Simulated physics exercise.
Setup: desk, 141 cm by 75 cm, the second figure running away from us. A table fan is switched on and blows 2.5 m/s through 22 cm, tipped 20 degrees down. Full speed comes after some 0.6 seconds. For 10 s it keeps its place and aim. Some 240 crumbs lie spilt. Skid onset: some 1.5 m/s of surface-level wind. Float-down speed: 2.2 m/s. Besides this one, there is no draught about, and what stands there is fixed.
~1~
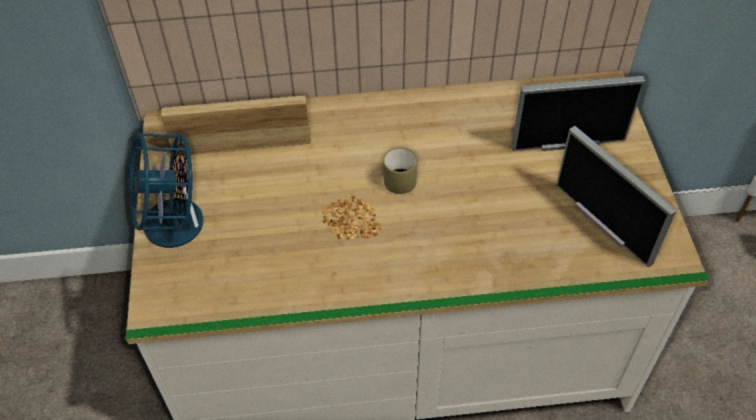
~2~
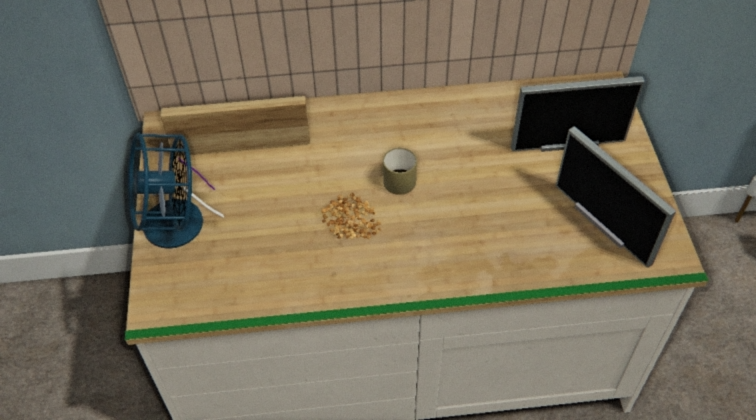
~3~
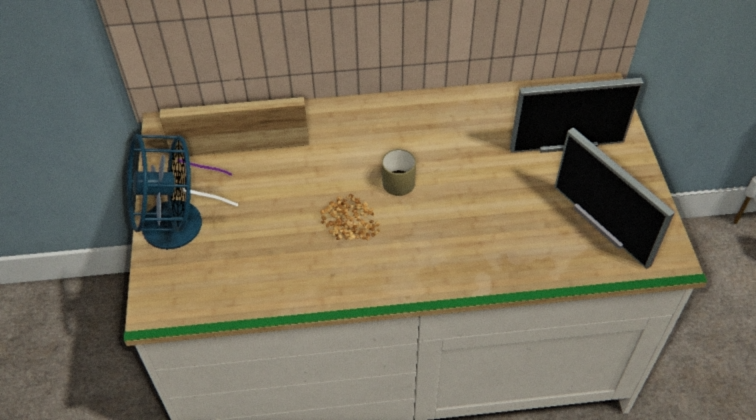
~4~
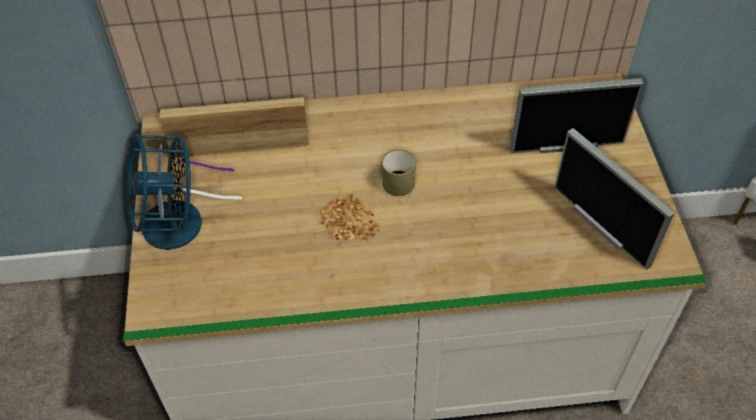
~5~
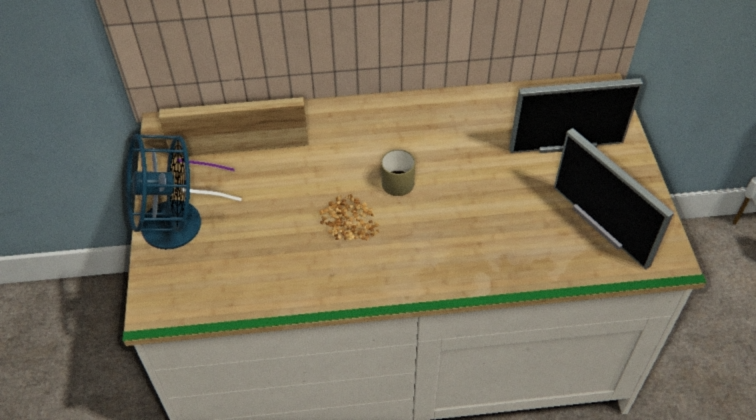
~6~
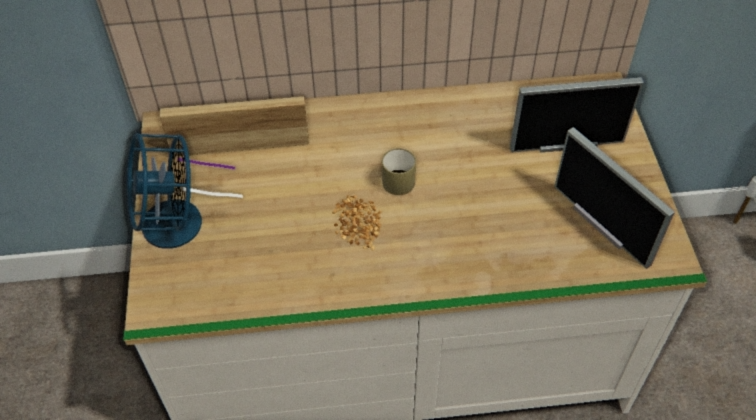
Two ribbons, one purple and one white, lift from a blue table fan at the left of a pale wooden counter and stream rightward, and later the heap of golden-brown crumbs shifts slightly right and loosens. Seen from above and in front, the green-edged counter tops a white cabinet against pink-beige tiles and blue walls. A wooden board, an olive-grey mug and two black screens stay still, as does the view.
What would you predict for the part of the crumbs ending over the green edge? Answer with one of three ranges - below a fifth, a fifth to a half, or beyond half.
That share is beyond half.
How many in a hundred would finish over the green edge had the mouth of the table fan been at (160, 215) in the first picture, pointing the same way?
Some 10 %.
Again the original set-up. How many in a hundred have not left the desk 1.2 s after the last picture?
I reckon some 40 %.
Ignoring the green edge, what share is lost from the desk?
Roughly 0 per cent.
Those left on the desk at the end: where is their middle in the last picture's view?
(614, 254).
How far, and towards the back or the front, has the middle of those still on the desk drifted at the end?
Shifted forward by about 20 cm.
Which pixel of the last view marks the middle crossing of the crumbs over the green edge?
Close to pixel (597, 293).
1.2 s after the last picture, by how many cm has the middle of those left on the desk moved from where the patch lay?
The centre sits some 65 cm from where it began.
Then, 1.2 s after the last picture, 29 % are on the move or not yet settled, 64 % are over the green edge; the middle of those still in play is near (612, 252).
Then, 2.4 s after the last picture, 27 % are on the move or not yet settled, 65 % are over the green edge; the middle of those still in play is near (617, 258).
Then, 4.7 s after the last picture, 23 % are on the move or not yet settled, 67 % are over the green edge; the middle of those still in play is near (614, 254).
Then, 9.2 s after the last picture, at the end, 68 % are over the green edge; the middle of those still in play is near (614, 254).
